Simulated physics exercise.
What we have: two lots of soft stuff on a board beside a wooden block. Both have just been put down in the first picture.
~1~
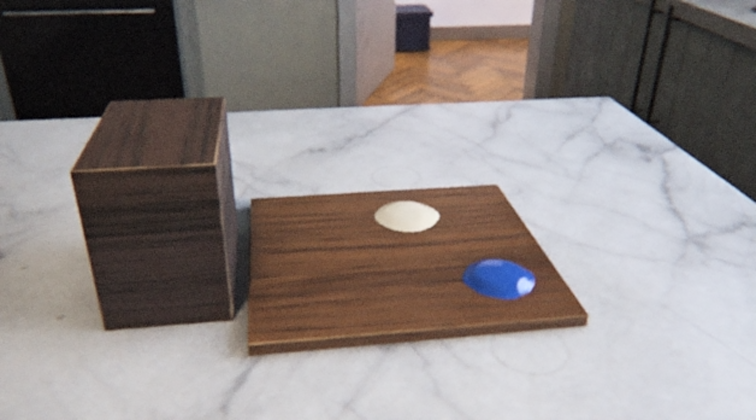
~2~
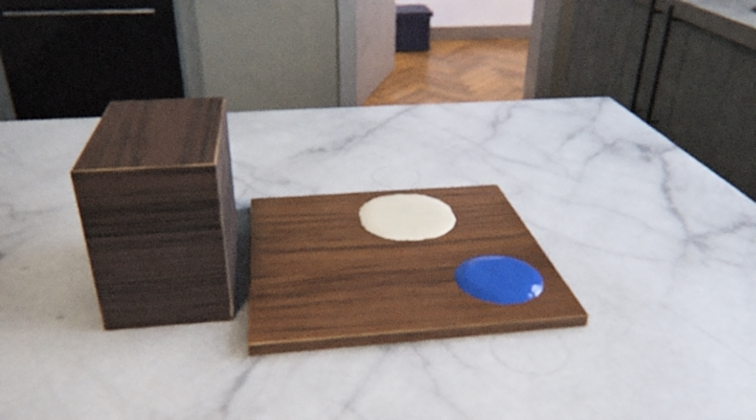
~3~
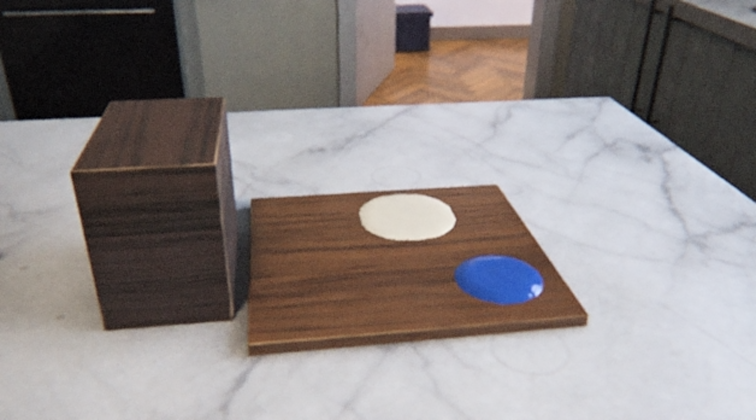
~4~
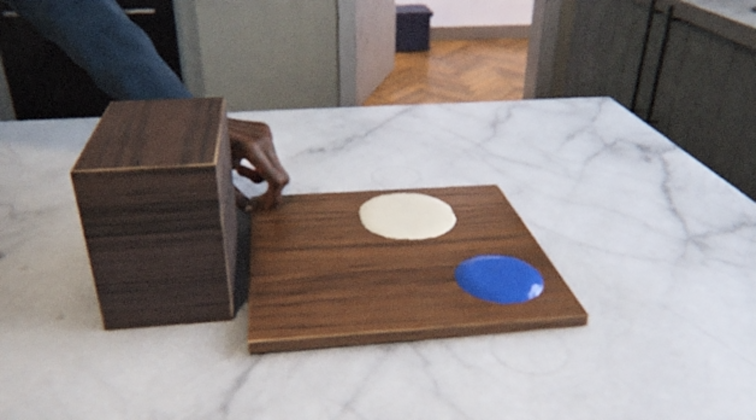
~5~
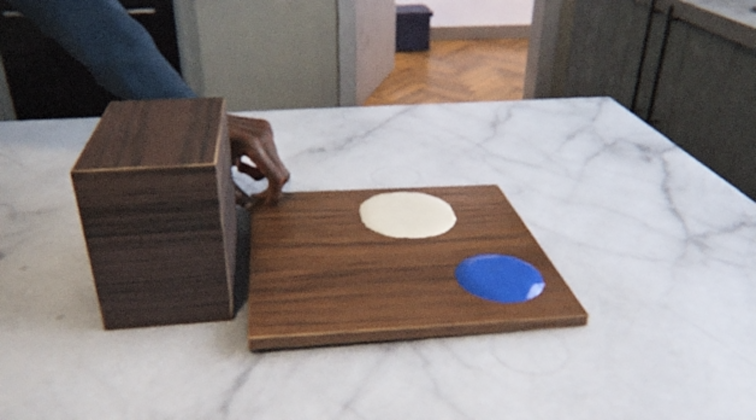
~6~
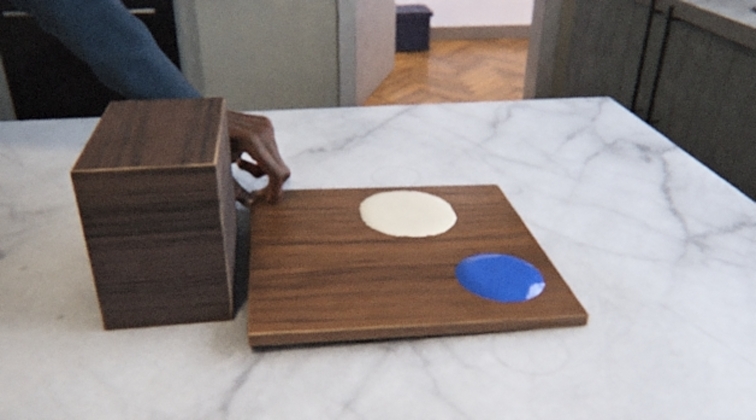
White and blue blobs spreading flat on a wooden board, then a hand reaching behind a block and slightly lifting the board's end.
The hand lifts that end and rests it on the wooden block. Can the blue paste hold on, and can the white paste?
As for the blue paste, it slides over the edge; the white paste slides over the edge.
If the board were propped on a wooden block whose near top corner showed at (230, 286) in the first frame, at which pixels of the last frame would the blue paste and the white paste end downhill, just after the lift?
The first near (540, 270), the second near (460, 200).
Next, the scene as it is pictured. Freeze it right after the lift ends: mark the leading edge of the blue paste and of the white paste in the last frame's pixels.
In turn (565, 271) and (520, 207).
Shortly, slope about 35°; the blue paste is dripping off the low end; the white paste is dripping off the low end.
Then, the blue paste is dripping off the low end; the white paste is dripping off the low end.
At the finish, slope about 35°; the blue paste is dripping off the low end; the white paste is dripping off the low end.
